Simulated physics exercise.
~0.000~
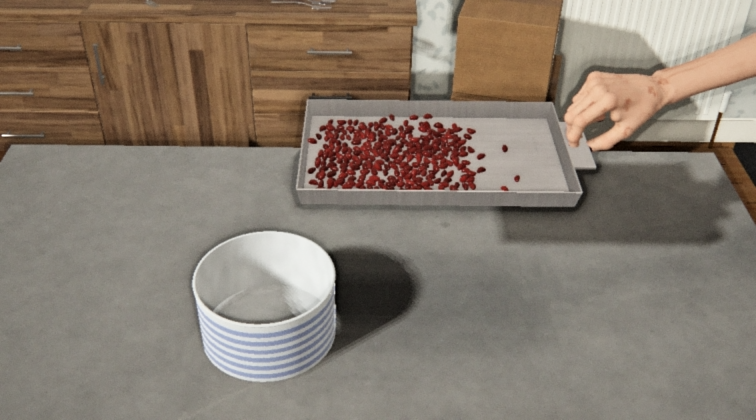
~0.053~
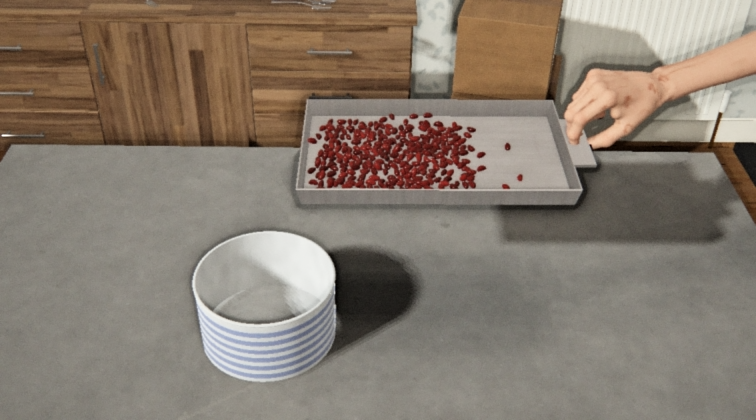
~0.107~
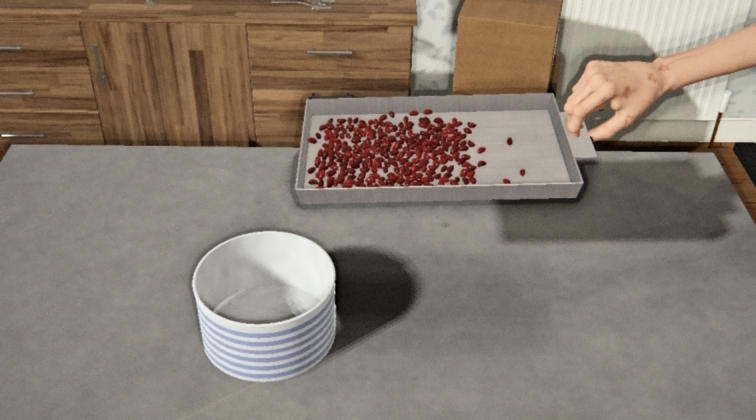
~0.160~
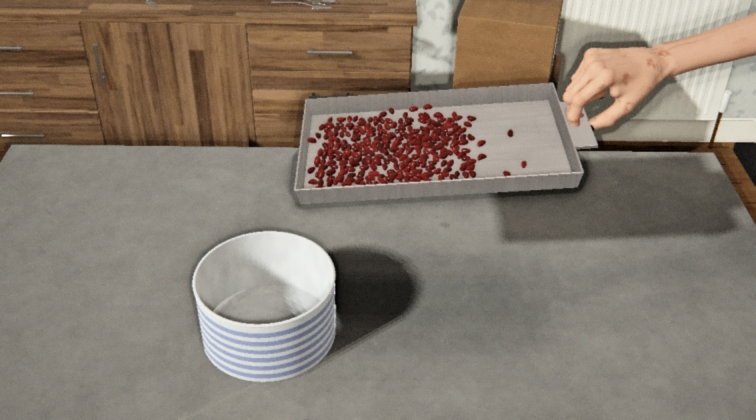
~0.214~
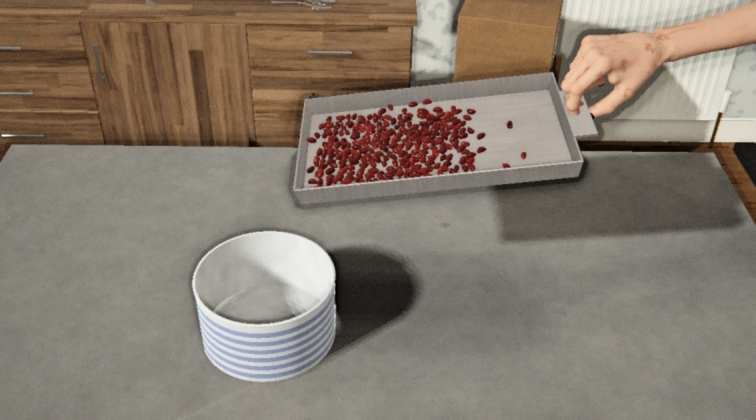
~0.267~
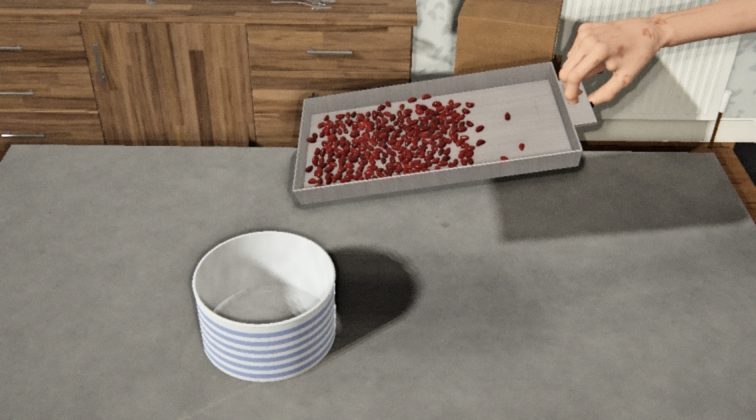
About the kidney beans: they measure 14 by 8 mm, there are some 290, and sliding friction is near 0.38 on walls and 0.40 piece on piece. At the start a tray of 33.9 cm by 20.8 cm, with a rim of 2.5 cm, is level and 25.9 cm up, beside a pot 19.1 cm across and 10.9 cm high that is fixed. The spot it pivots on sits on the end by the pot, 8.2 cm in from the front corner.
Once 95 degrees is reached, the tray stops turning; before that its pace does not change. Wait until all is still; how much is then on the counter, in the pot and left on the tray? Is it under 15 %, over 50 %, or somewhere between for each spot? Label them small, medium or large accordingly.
Counter - medium, pot - large, tray - small.
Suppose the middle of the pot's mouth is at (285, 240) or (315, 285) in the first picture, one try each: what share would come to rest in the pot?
That gives roughly 75 per cent and then 45 per cent.
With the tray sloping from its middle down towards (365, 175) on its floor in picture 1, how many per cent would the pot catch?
About 100 per cent.
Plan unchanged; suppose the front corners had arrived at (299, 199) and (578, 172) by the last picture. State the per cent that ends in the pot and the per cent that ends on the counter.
You'd end with pot at 80 and counter at 20.
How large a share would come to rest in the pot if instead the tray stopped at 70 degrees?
Share in the pot: Around 40 %.
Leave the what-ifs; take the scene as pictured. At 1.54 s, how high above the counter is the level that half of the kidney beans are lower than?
I'd say near 28 cm.
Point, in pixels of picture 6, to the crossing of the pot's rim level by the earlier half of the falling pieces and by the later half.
Near (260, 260) at first, near (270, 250) afterwards.
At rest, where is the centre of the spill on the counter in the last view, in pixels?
Around (235, 264).
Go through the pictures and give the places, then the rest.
In the first frame, tray tilt 0 degrees, front corners at (301, 187) and (577, 190); middle of the pieces at (394, 156); pot at (265, 275).
In the second frame, tray tilt 1 degrees, front corners at (300, 187) and (578, 188); middle of the pieces at (394, 156).
In the third frame, tray tilt 2 degrees, front corners at (300, 187) and (578, 181); middle of the pieces at (394, 153).
In the fourth frame, tray tilt 5 degrees, front corners at (299, 187) and (578, 170), lowest corner left front; middle of the pieces at (394, 150).
In the fifth frame, tray tilt 8 degrees, front corners at (298, 188) and (578, 159), lowest corner left front; middle of the pieces at (393, 146).
In the sixth frame, tray tilt 11 degrees, front corners at (297, 188) and (577, 149), lowest corner left front; middle of the pieces at (393, 143); pot at (265, 275). The tray's pace is about 50 degrees a second.
After 1.03 s, tilt 50 degrees; the tray holds 100 %, the pot 0 %.
After 1.54 s, tilt 76 degrees; the tray holds 70 %, the pot 10 %.
After 2.12 s, tilt 95 degrees; the tray holds 10 %, the pot 60 %.
By 3.5 s all is still; counter 25 %, pot 75 %, tray 0 %.
